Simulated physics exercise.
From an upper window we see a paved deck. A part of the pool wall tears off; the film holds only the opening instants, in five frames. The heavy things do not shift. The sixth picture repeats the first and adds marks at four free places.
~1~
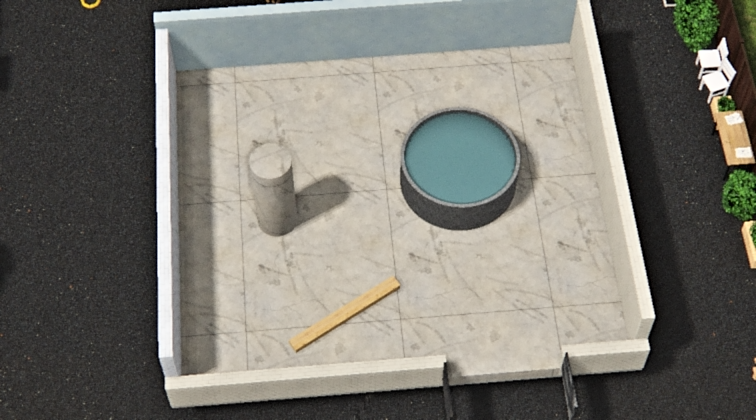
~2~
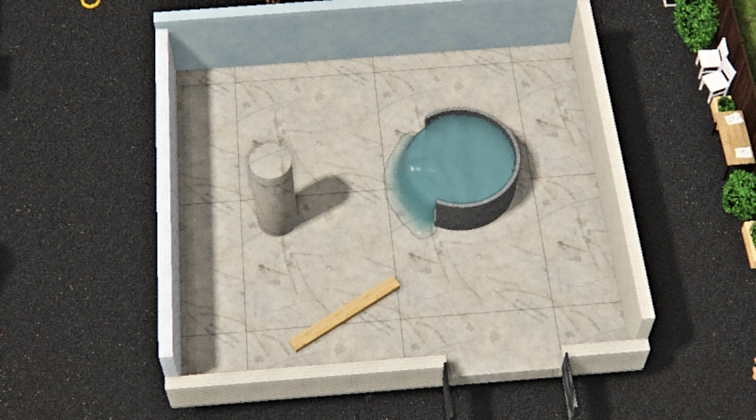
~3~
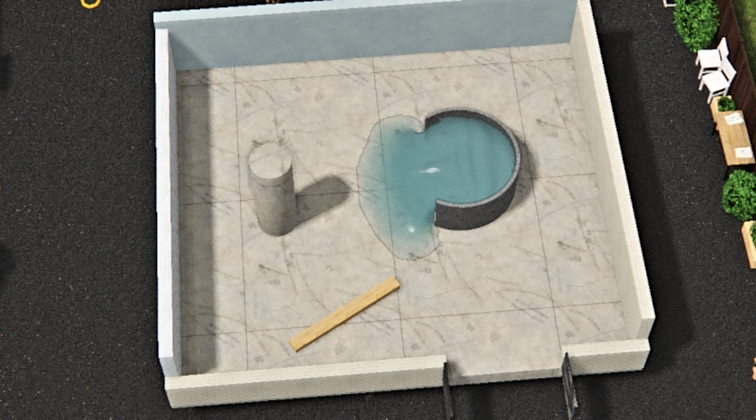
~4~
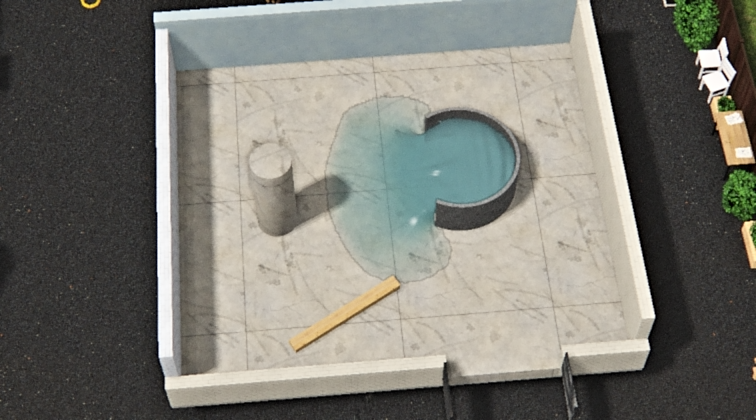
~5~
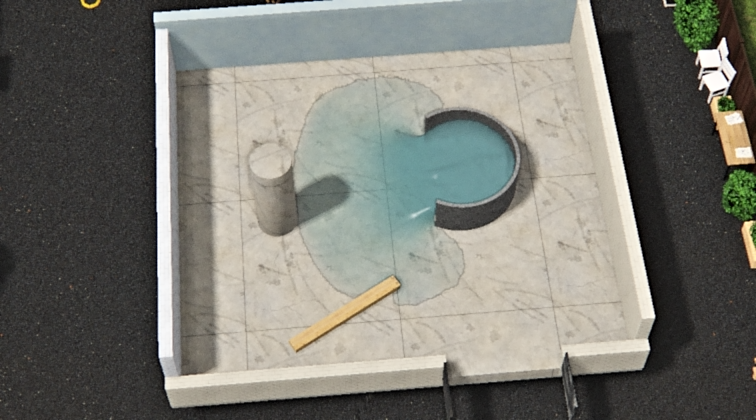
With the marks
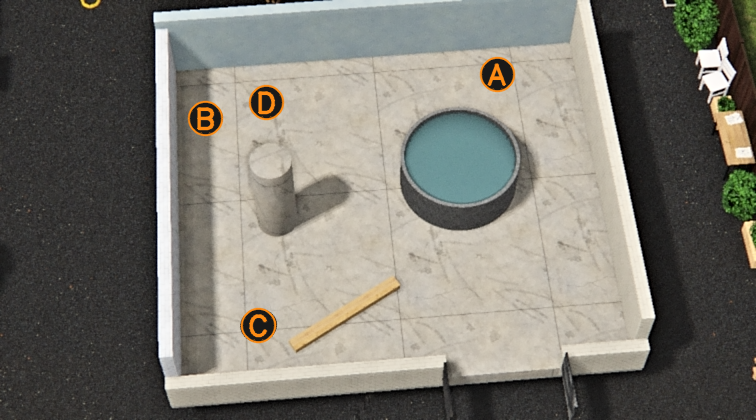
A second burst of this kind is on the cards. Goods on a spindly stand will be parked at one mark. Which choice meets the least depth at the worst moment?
The answer is spot A.
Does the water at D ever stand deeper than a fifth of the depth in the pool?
Yes.
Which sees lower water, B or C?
The answer is C.
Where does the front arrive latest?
A.
In orange, A at (497, 74); B at (205, 118); C at (258, 325); D at (266, 102).
For spot A, the water peaks at about 13 % of the depth that stood in the pool.
For spot B, the water peaks at about 40 % of the depth that stood in the pool.
For spot C, the water peaks at about 28 % of the depth that stood in the pool.
For spot D, the water peaks at about 31 % of the depth that stood in the pool.
